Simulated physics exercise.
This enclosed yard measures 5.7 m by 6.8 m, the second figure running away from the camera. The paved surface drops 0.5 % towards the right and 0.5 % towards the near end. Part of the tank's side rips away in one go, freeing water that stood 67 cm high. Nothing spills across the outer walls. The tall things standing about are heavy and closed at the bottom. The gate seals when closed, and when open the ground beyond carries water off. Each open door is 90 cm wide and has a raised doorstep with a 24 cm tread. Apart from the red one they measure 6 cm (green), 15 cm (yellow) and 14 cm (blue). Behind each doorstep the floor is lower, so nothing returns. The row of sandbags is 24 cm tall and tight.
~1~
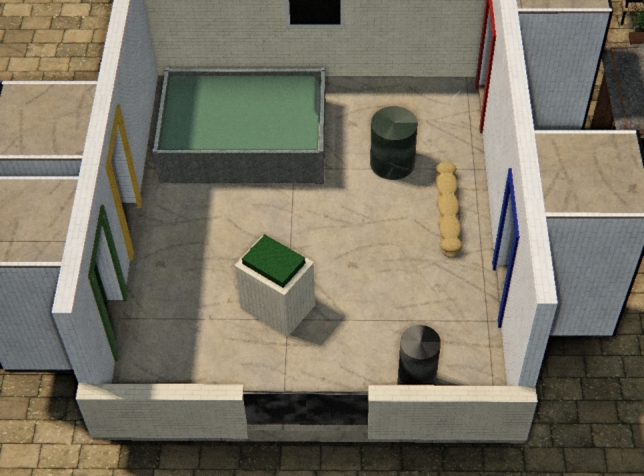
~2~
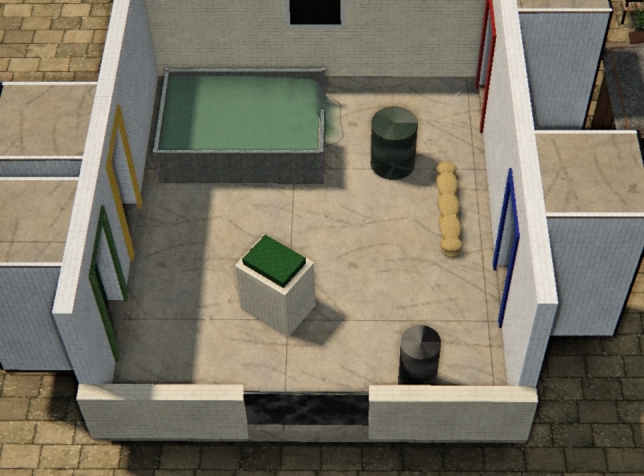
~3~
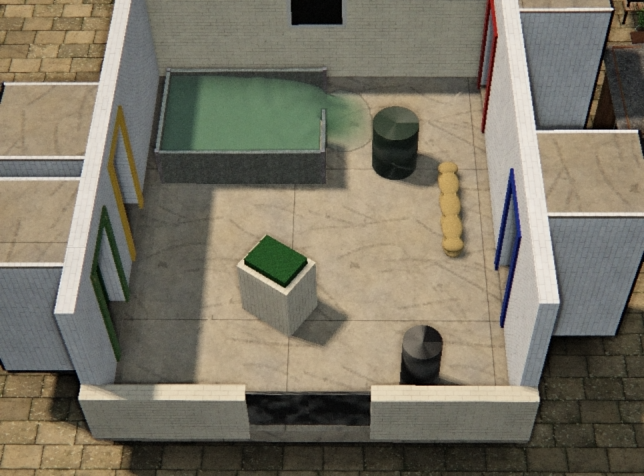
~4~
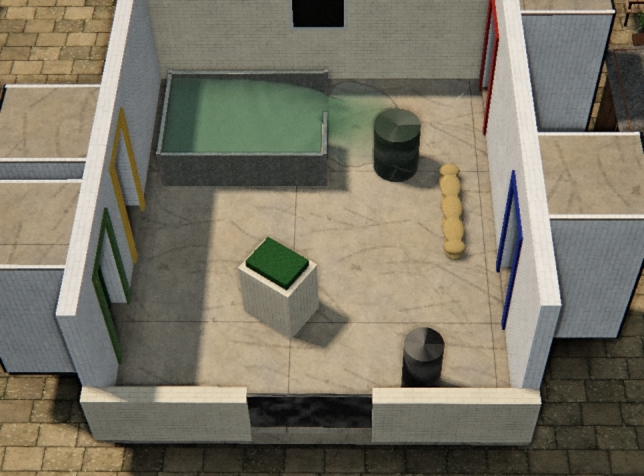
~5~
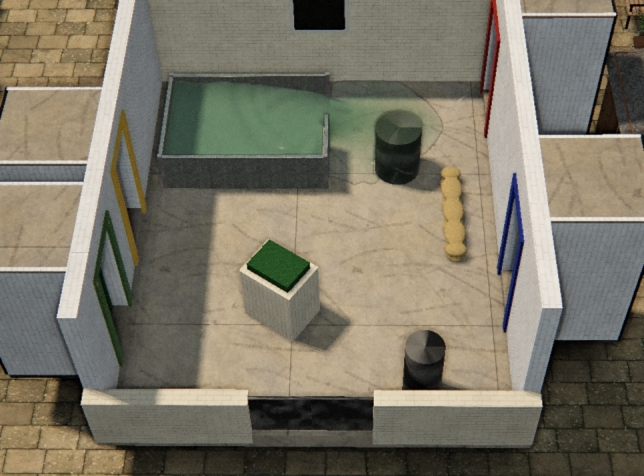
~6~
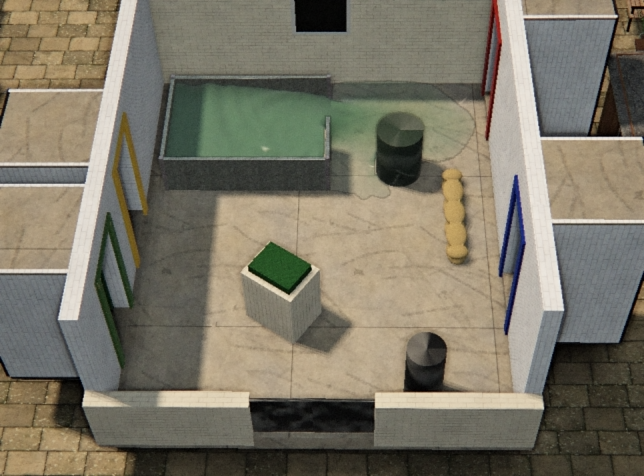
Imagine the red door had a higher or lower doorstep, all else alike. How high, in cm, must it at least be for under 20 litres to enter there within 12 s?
At least 35 cm or so.
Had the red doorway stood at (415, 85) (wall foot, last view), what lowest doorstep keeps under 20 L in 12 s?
Roughly 23 cm.
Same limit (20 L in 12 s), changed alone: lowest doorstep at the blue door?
Roughly 7.0 cm at blue.
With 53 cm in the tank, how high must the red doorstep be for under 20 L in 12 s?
Some 27 cm.
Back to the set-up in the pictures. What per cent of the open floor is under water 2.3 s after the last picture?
Some 25 per cent of it.
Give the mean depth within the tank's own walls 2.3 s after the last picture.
Some 36 cm.
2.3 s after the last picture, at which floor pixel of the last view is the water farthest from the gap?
At about (502, 347).
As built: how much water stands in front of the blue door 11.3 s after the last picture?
Roughly 6.0 cm deep.
Then, 0.7 s after the last picture water covers 20 % of the floor, deepest (48 cm) near (478, 88); 28 cm at the red door, 35 litres in over its 12 cm doorstep.
Then, 2.3 s after the last picture water covers 25 % of the floor, deepest (36 cm) near (437, 95); 34 cm at the red door, 312 litres in over its 12 cm doorstep.
Then, 11.3 s after the last picture water covers 95 % of the floor, deepest (12 cm) near (496, 424); 12 cm at the red door, 615 litres in over its 12 cm doorstep.
At the red door as built, the water peaked near 41 cm, 1.1 s after the last picture.
With a doorstep of 29 cm, 67 litres would have come in within the 12 s; with 39 cm, 7 litres. So under 20 litres takes about 35 cm.
